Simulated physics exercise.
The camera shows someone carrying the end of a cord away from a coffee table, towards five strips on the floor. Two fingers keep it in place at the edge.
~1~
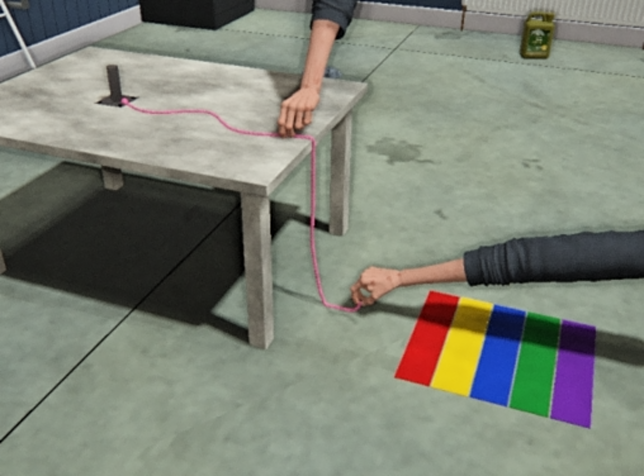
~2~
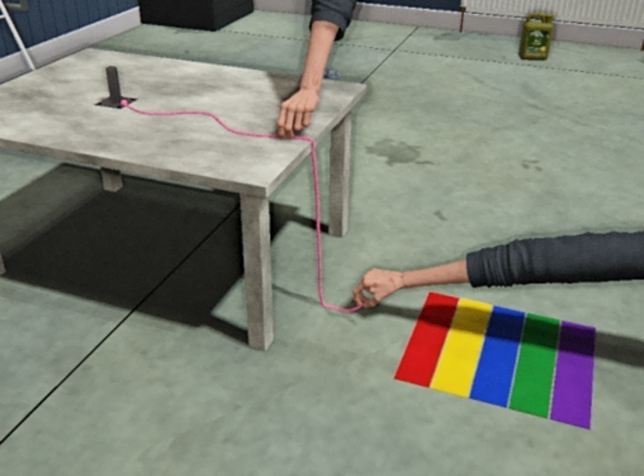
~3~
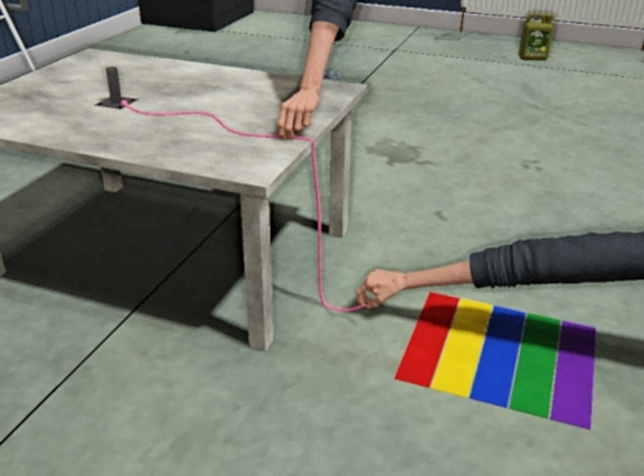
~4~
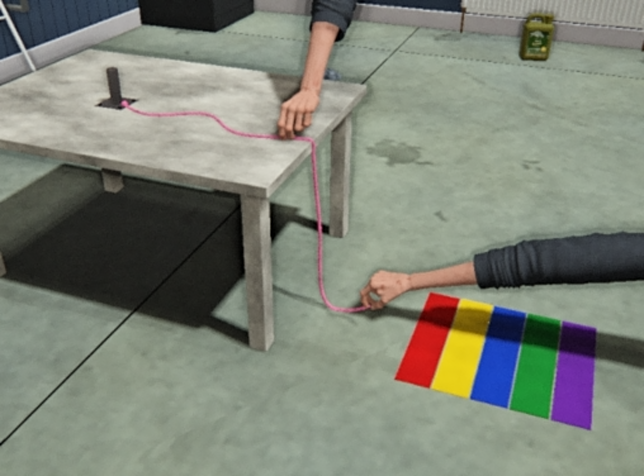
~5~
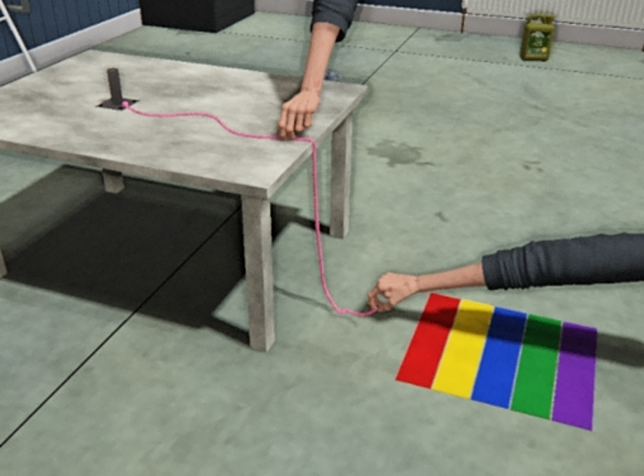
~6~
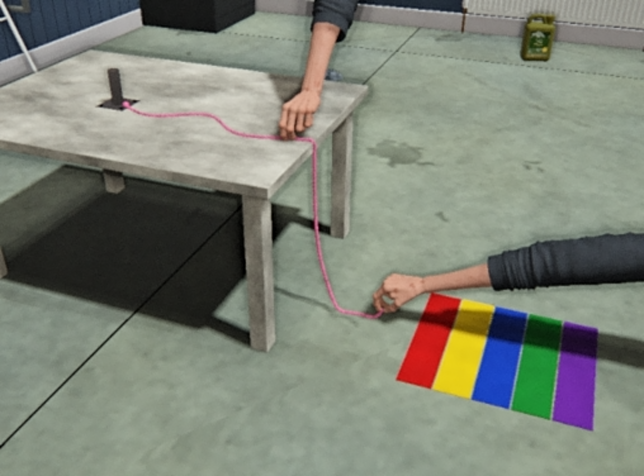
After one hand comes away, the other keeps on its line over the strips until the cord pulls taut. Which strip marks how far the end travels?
The blue strip.
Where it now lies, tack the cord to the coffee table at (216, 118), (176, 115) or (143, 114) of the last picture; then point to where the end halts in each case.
(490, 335), (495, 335), (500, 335).
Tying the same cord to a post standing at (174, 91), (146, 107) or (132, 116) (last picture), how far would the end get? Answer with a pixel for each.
First (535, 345), then (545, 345), and last (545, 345).
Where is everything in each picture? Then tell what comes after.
End (360, 302); red (418, 364); yellow (455, 373); blue (492, 382); green (532, 392); purple (572, 402), in the first frame.
End (363, 304); cord through (141, 112) (211, 115) (255, 136) (314, 163) (318, 235) (321, 295), in the second frame.
End (366, 305), in the third frame.
End (370, 306); cord through (141, 113) (211, 116) (256, 136) (314, 163) (320, 236) (323, 296), in the fourth frame.
End (377, 308), in the fifth frame.
End (383, 309); cord through (143, 114) (212, 117) (257, 137) (314, 164) (317, 236) (332, 298), in the sixth frame.
Soon after, end near (433, 321); over red.
After that, end near (478, 331); over yellow.
At the stop, end near (504, 337); over blue. Over blue.
